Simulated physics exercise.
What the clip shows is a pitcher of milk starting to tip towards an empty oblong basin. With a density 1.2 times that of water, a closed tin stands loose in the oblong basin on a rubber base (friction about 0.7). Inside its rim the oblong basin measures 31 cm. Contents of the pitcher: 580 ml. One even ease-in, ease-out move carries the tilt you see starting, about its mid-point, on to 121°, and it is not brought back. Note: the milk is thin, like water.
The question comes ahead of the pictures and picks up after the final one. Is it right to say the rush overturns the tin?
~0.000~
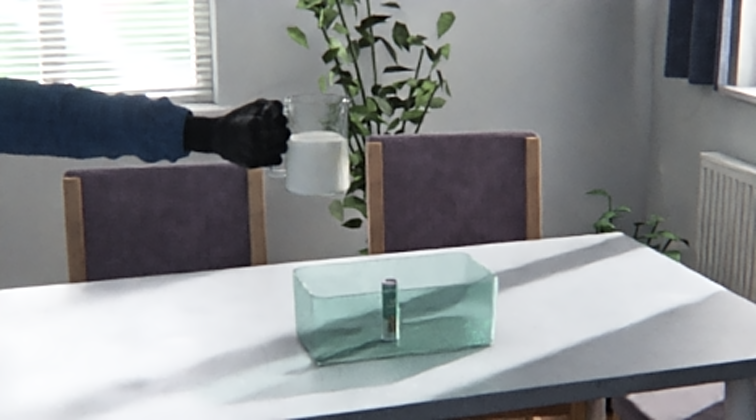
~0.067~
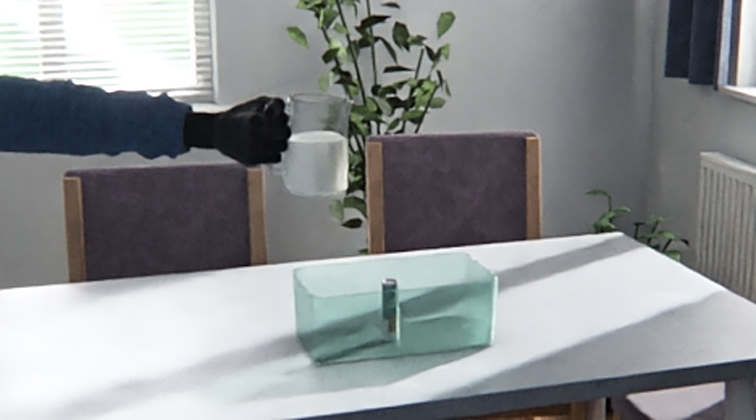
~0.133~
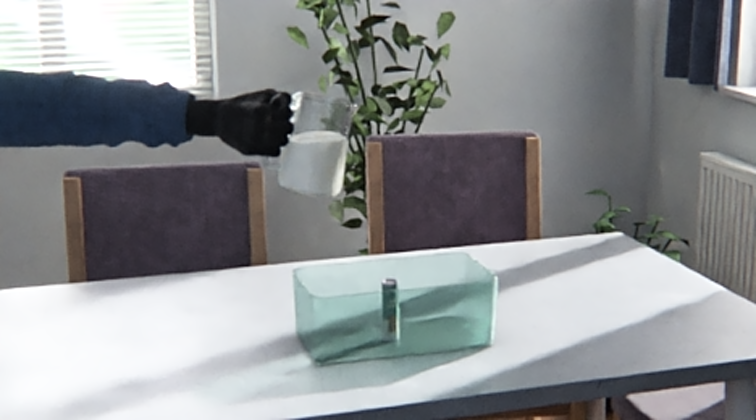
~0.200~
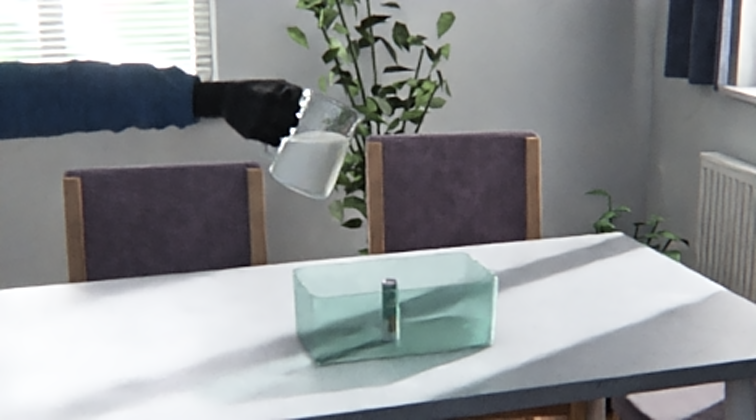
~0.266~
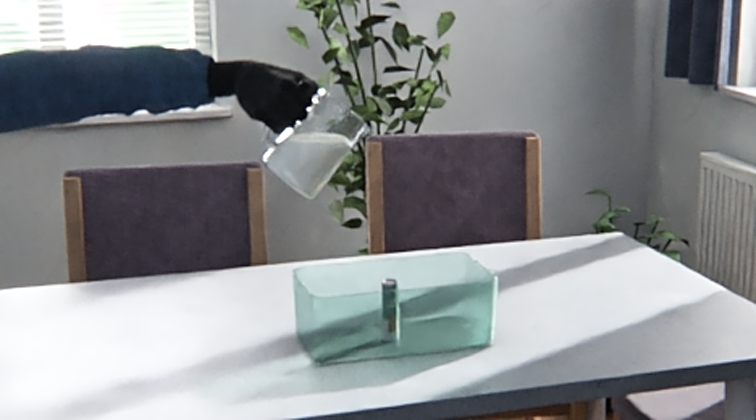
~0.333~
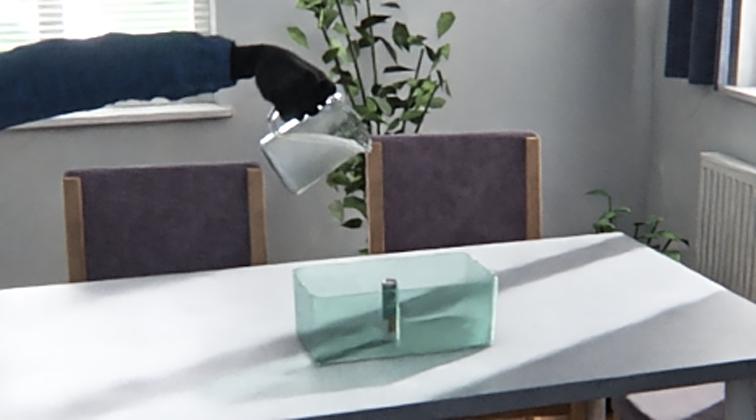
Wrong.
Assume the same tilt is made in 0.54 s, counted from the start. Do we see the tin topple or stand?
Then the tin does not tip.
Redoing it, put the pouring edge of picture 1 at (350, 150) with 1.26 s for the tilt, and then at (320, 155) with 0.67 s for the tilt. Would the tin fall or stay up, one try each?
In the first try it comes down; in the second it remains standing.
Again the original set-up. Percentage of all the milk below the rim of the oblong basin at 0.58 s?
Some 4 per cent.
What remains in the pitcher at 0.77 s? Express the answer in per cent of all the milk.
About 10 % is still there.
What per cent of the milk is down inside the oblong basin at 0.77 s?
Some 66 per cent.
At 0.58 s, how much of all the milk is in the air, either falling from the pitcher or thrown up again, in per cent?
I'd put it at about 40 percent.
After 0.58 s the tilt is 116° and 57 per cent is still to pour; the tin stands where it began.
After 0.77 s the tilt is 121° and 9 per cent is still to pour; the tin stands where it began.
After 0.96 s the tilt is 121° and 0 per cent is still to pour; the tin stands where it began.
After 1.17 s the tilt is 121° and 0 per cent is still to pour; the tin stands where it began.
In the end the tin stands where it began.
